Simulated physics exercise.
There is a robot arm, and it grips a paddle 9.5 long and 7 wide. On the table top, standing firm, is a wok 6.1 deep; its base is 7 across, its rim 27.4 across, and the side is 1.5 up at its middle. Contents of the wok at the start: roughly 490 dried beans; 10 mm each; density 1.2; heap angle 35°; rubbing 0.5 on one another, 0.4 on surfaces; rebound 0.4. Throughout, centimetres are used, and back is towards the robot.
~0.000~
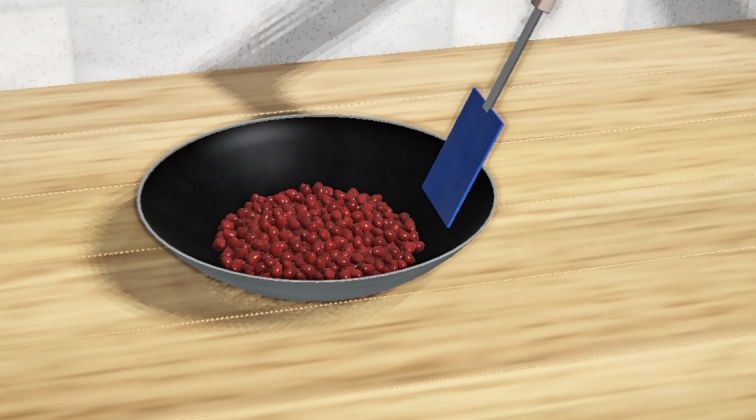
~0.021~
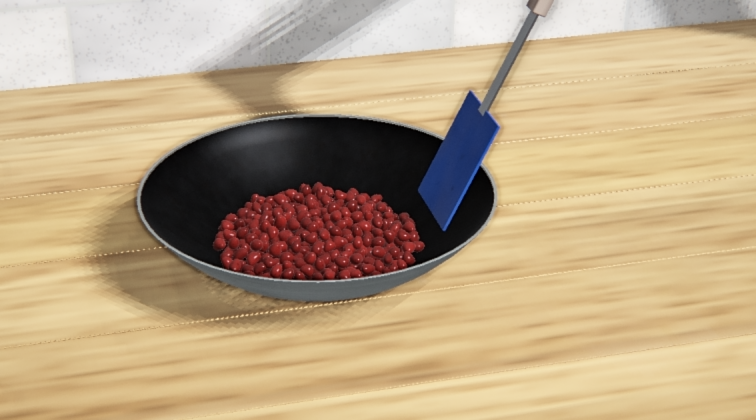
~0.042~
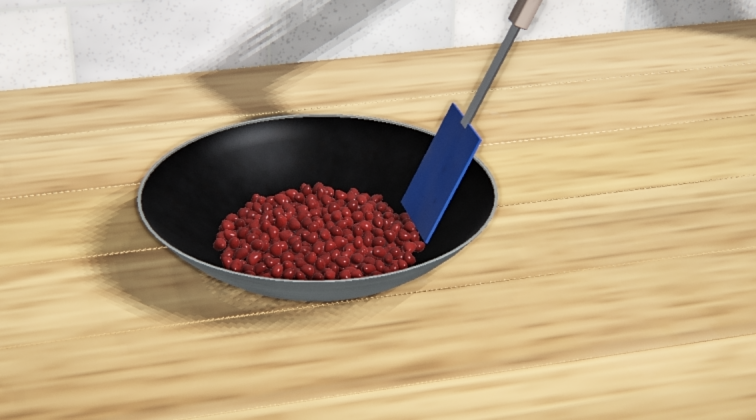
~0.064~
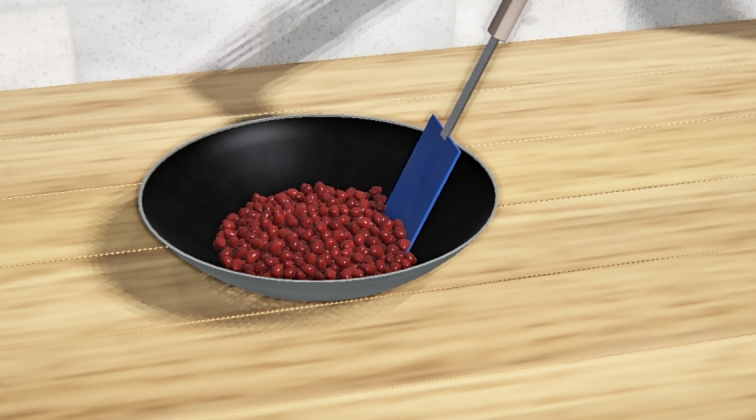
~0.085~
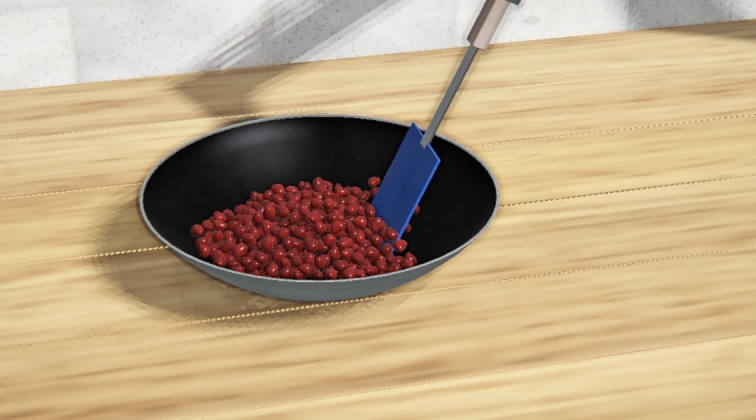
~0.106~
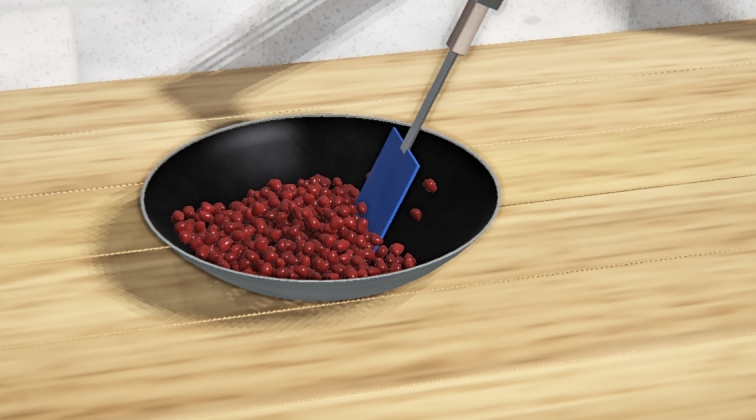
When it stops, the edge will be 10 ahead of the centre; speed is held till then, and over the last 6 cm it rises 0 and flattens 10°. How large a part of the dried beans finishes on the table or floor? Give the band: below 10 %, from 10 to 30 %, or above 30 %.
Above 30 %.
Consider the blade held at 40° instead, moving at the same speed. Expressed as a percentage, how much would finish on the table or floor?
It would then be close to 30 %.
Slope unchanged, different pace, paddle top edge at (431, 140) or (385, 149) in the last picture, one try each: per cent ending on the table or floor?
Roughly 25 per cent, then roughly 45 per cent.
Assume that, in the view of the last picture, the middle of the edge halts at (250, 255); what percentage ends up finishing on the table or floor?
The share ending on the table or floor is about 5 per cent.
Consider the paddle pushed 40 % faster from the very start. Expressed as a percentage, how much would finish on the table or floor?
About 50 %.
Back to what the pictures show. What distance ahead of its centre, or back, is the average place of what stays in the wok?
Roughly 3.5 centimetres ahead.
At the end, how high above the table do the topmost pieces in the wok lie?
6.5 cm.
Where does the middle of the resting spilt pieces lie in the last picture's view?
The centre sits at roughly (31, 300).
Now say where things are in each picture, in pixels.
The paddle top edge at (489, 105), sloping 64°; upper third of the load around (317, 229), from x 220 to 415, top at y 190; 494 in the wok, in the first frame.
The paddle top edge at (485, 108), sloping 64°; upper third of the load around (317, 229), from x 220 to 415, top at y 190, in the second frame.
The paddle top edge at (467, 121), sloping 64°; upper third of the load around (318, 229), from x 220 to 420, top at y 190, in the third frame.
The paddle top edge at (446, 132), sloping 64°; upper third of the load around (319, 227), from x 220 to 410, top at y 190, in the fourth frame.
The paddle top edge at (426, 141), sloping 64°; upper third of the load around (308, 226), from x 195 to 415, top at y 180, in the fifth frame.
The paddle top edge at (406, 146), sloping 64°; upper third of the load around (286, 224), from x 180 to 430, top at y 175; 494 in the wok, in the sixth frame.
After 0.16 s, sloping 64°, highest piece 8 above the table; 494 in the wok.
After 0.21 s, sloping 60°, highest piece 8 above the table; 488 in the wok, 6 on the blade or in flight.
After 0.44 s, sloping 54°, highest piece 7 above the table; 293 in the wok, 185 on the table or floor, 16 on the blade or in flight.
After 1.49 s, sloping 54°, highest piece 6 above the table; 291 in the wok, 203 on the table or floor.
In the end, 291 in the wok, 203 on the table or floor. That is 41 % on the table or floor.
